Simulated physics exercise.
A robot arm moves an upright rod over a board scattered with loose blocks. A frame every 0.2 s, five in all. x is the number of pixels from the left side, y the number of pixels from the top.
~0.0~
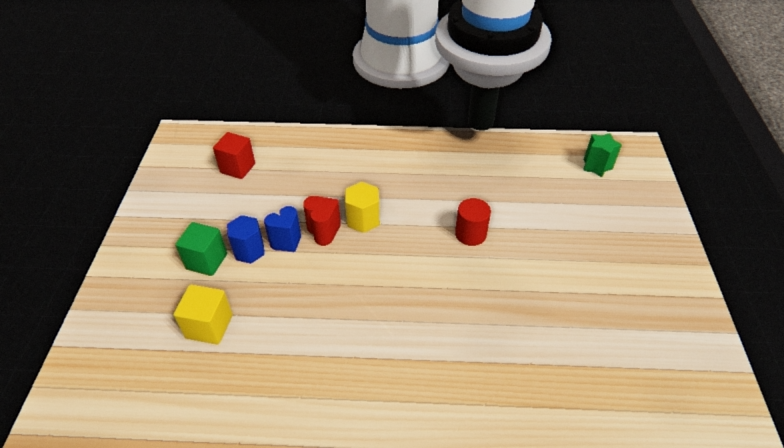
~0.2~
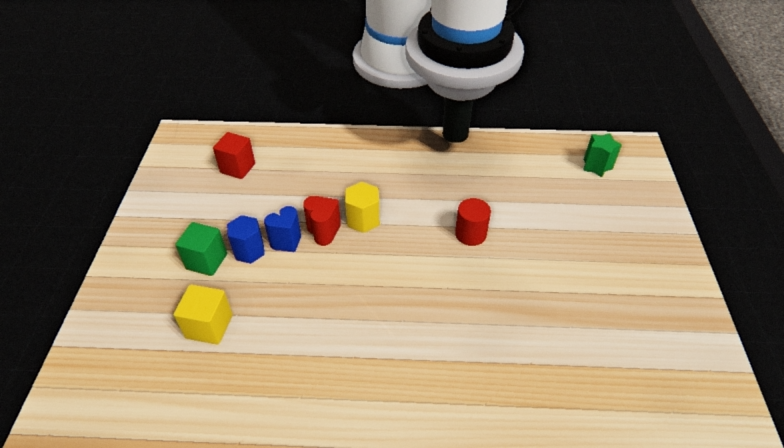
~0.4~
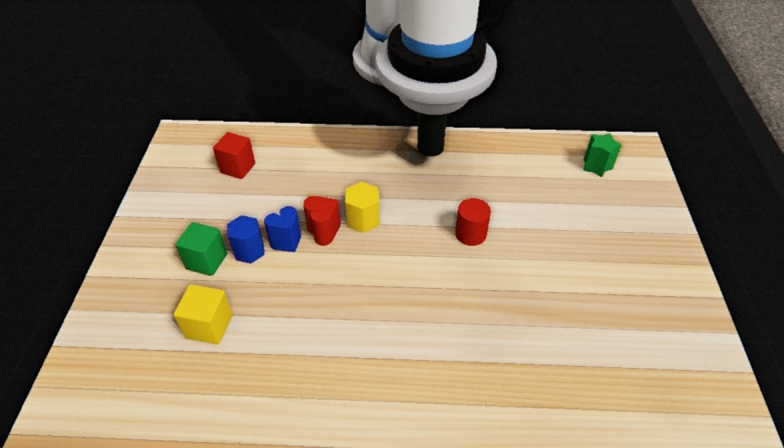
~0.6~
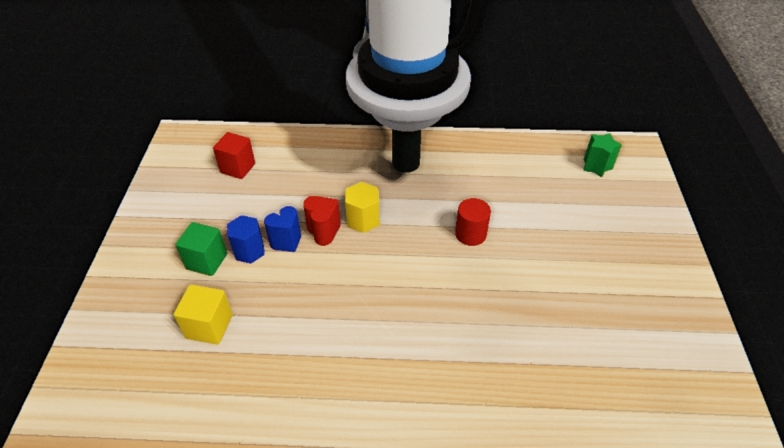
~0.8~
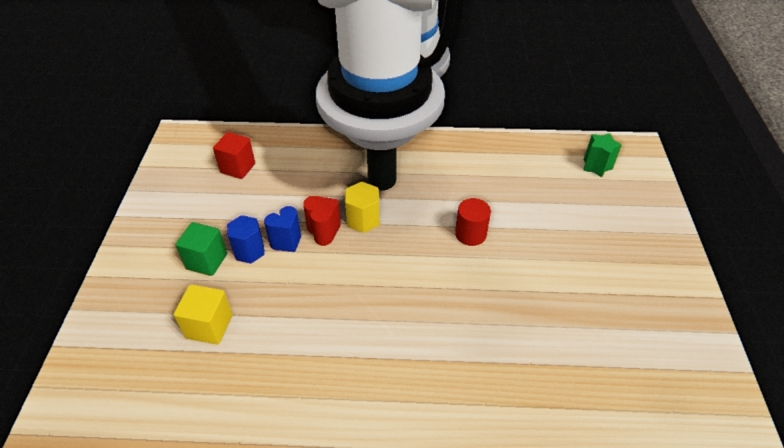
A pale wooden board on a black surface is seen from above at an angle, in a fixed view. A red cube, a green star, a red cylinder and a yellow cube surround a slanting row of green, blue, blue, red and yellow blocks. From the top edge, a white robot arm moves its upright black rod left and toward the viewer, nearing the yellow six-sided block, while every block stays still.
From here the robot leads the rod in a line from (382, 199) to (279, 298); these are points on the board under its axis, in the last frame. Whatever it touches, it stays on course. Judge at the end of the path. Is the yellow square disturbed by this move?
In the end it has not been moved.
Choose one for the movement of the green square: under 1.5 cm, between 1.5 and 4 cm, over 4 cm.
Travel: Within 1.5 cm.
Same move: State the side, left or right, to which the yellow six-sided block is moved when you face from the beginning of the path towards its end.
The answer is left: Facing from the path's start to its end, that's where the yellow six-sided block shifts.
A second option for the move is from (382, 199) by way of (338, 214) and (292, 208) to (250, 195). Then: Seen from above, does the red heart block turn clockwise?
I believe so.
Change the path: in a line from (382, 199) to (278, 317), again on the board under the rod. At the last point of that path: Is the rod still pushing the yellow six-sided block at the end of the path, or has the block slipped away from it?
It stays ahead.
The first path, step by step. One third of the way, rod (350, 212); blue heart block (277, 218), turned 15° anticlockwise; red heart block (305, 210); yellow six-sided block (330, 225).
Two thirds of the way, rod (314, 245); blue heart block (277, 218), turned 15° anticlockwise; red heart block (305, 210); yellow six-sided block (296, 263).
At the end, rod (274, 282); green square not moved; yellow square not moved; blue heart block (277, 218), turned 15° anticlockwise; red heart block (305, 210); yellow six-sided block (260, 305), turned 30° anticlockwise.
